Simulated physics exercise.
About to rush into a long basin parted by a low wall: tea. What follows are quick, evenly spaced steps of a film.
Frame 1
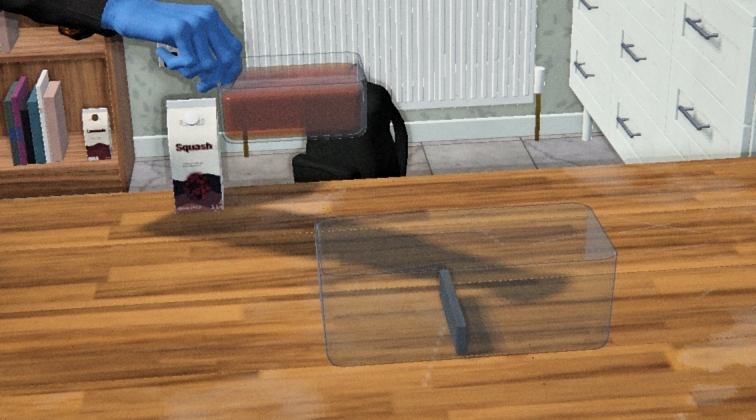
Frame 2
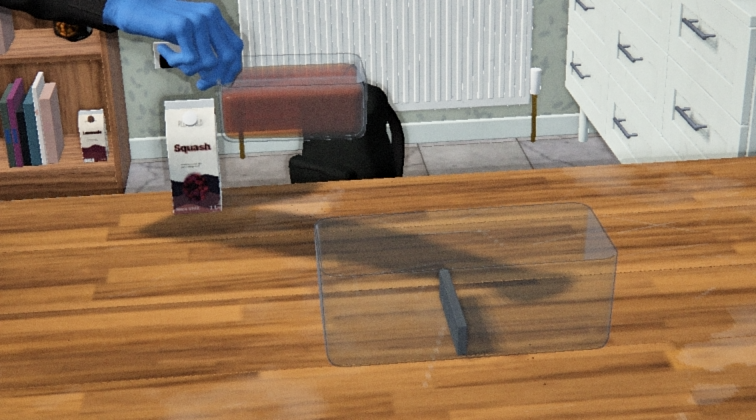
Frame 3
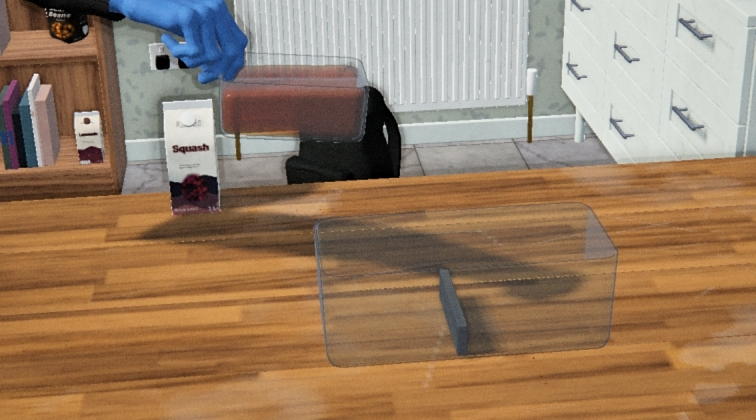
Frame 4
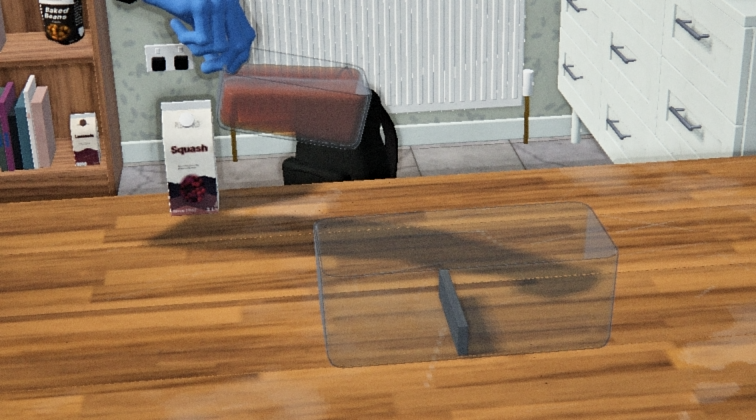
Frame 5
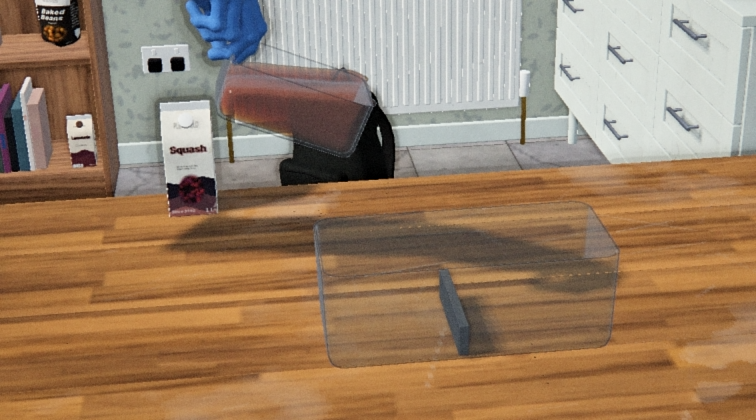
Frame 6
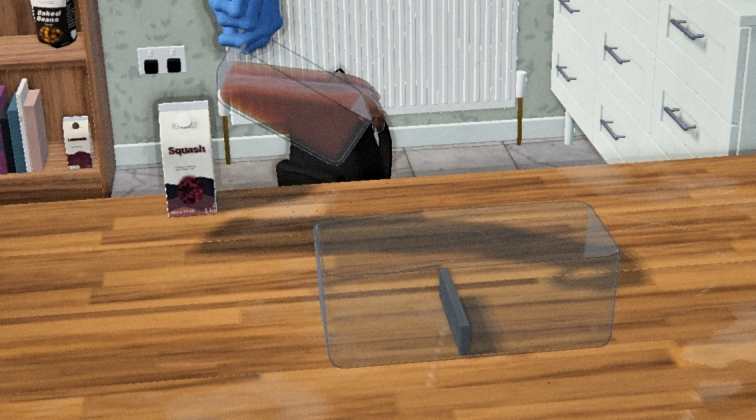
A clear container of reddish-brown liquid starts out level beside a blue-gloved hand, above a wooden table holding a squash carton and a long, divided clear basin. It tilts gradually, its right side dipping, as the hand shifts right and upward, until some liquid passes over the lowered rim.
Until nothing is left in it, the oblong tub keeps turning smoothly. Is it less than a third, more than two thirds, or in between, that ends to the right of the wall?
Falls short of a third.
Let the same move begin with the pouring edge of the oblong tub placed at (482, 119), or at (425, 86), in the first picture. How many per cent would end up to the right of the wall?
Roughly 80 per cent, and 65 per cent.
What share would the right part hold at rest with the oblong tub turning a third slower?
Result: Roughly 35 %.
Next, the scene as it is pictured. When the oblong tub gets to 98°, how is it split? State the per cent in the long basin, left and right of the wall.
About 30 % left and about 10 % right.
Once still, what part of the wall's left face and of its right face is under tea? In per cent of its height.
70 % left, 20 % right.
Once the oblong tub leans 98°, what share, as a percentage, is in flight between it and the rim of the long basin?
I'd say some 50 per cent of it.
A moment on, the tilt is 98° and 9 per cent is still to pour, 31 is left of the wall and 9 right of it.
Next, the tilt is 114° and 1 per cent is still to pour, 69 is left of the wall and 15 right of it.
Then the tilt is 114° and 0 per cent is still to pour, 72 is left of the wall and 19 right of it.
Later the tilt is 114° and 0 per cent is still to pour, 71 is left of the wall and 20 right of it.
In the end 71 per cent lies left of the wall, 20 right of it and 9 outside.
